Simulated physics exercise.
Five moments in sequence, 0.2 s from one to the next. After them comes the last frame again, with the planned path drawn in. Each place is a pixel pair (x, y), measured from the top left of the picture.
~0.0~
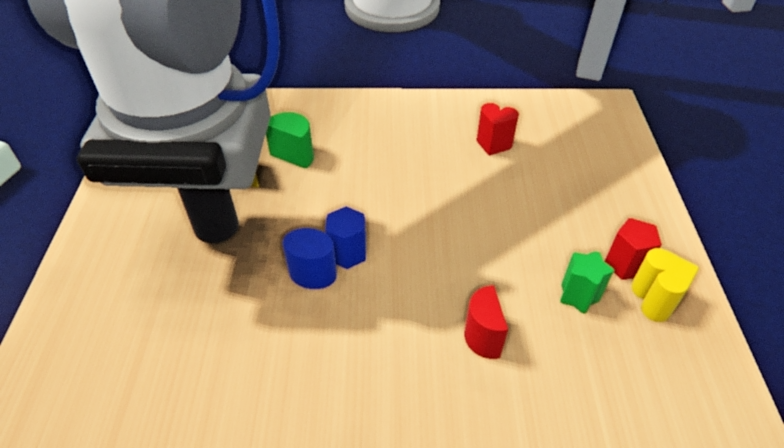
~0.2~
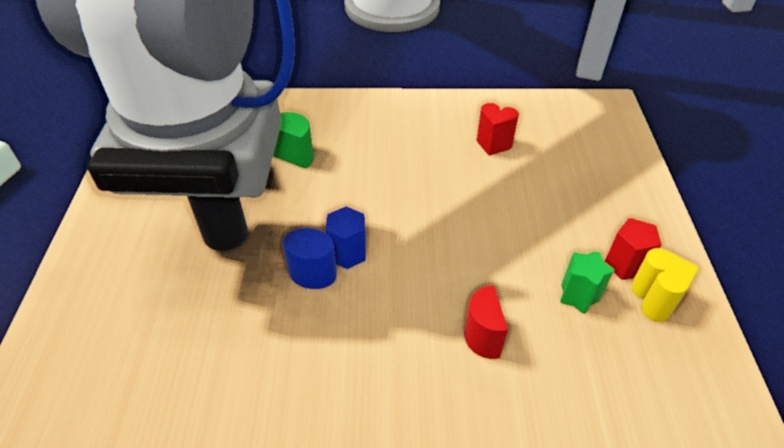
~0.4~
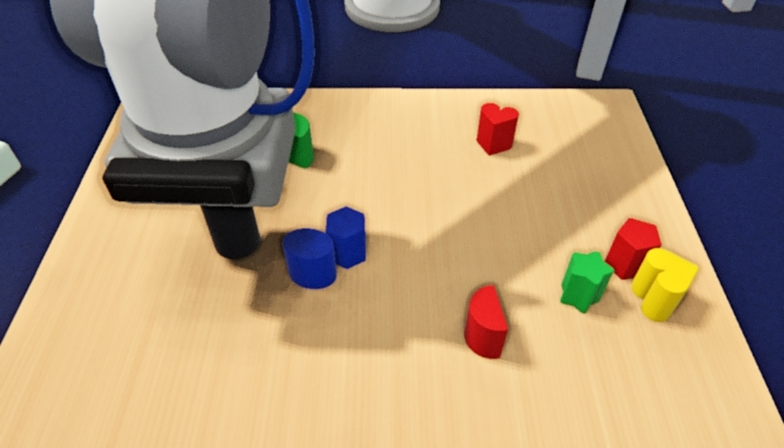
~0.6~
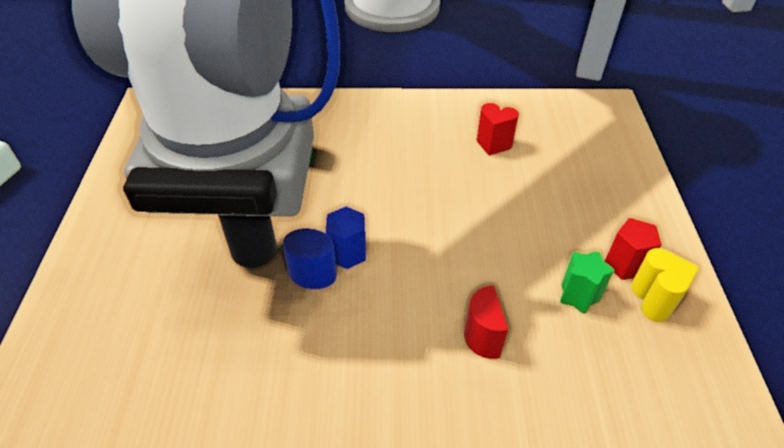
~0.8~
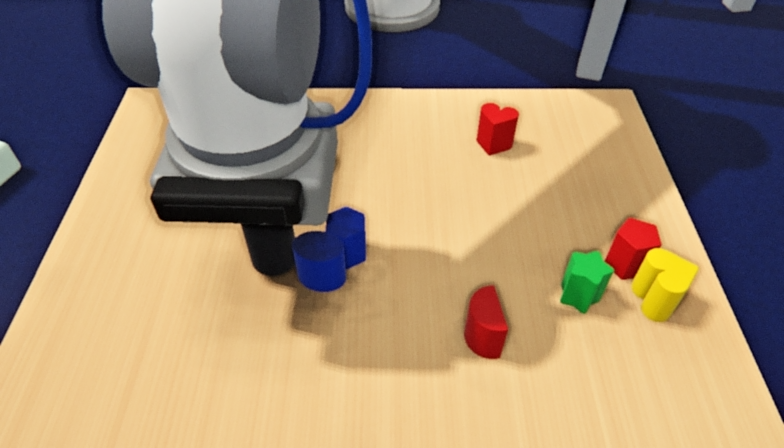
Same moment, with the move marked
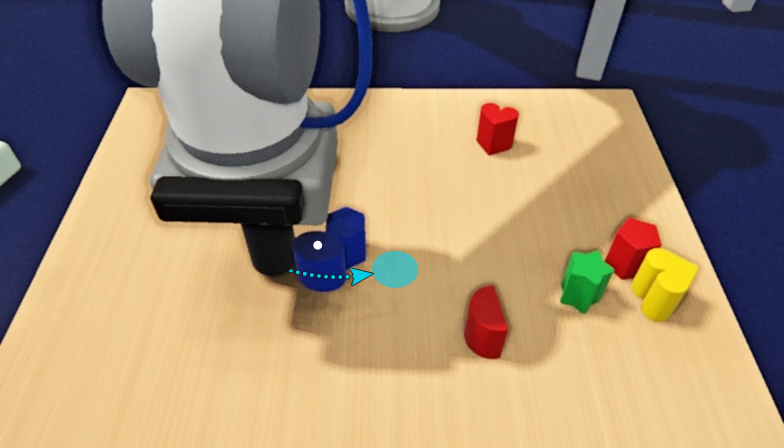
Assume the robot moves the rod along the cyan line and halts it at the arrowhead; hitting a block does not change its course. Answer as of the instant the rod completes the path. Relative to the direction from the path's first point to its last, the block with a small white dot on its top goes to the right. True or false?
True
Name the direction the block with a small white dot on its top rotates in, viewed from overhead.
Clockwise rotation.
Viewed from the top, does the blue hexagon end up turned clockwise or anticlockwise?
Seen from overhead, it turns anticlockwise.
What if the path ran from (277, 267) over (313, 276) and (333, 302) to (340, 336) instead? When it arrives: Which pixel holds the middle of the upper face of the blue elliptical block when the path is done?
I'd expect the centre of its top face to be at (384, 274).
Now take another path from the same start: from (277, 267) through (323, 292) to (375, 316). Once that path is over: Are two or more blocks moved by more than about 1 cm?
No - that is not the case.
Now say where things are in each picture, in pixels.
Rod's lower end at (217, 227); blue elliptical block at (308, 243); blue hexagon at (345, 221), in the first frame.
Rod at (226, 234); blocks still, in the second frame.
Rod at (238, 242); blocks still, in the third frame.
Rod at (254, 250); blocks still, in the fourth frame.
Rod at (275, 258); blue elliptical block at (318, 245); blue hexagon at (345, 221), in the fifth frame.
Drawn move, from (277, 267) via (315, 276) and (356, 276), ending at (395, 269); the dot is on the blue elliptical block.
On the path given first. One third of the way, rod at (315, 267); blue elliptical block at (358, 259), turned 10° clockwise.
Two thirds of the way, rod at (358, 267); blue elliptical block at (397, 268), turned 40° clockwise; blue hexagon at (361, 212), turned 20° anticlockwise.
At the end, rod at (395, 260); blue elliptical block at (419, 271), turned 90° clockwise; blue hexagon at (364, 210), turned 35° anticlockwise.
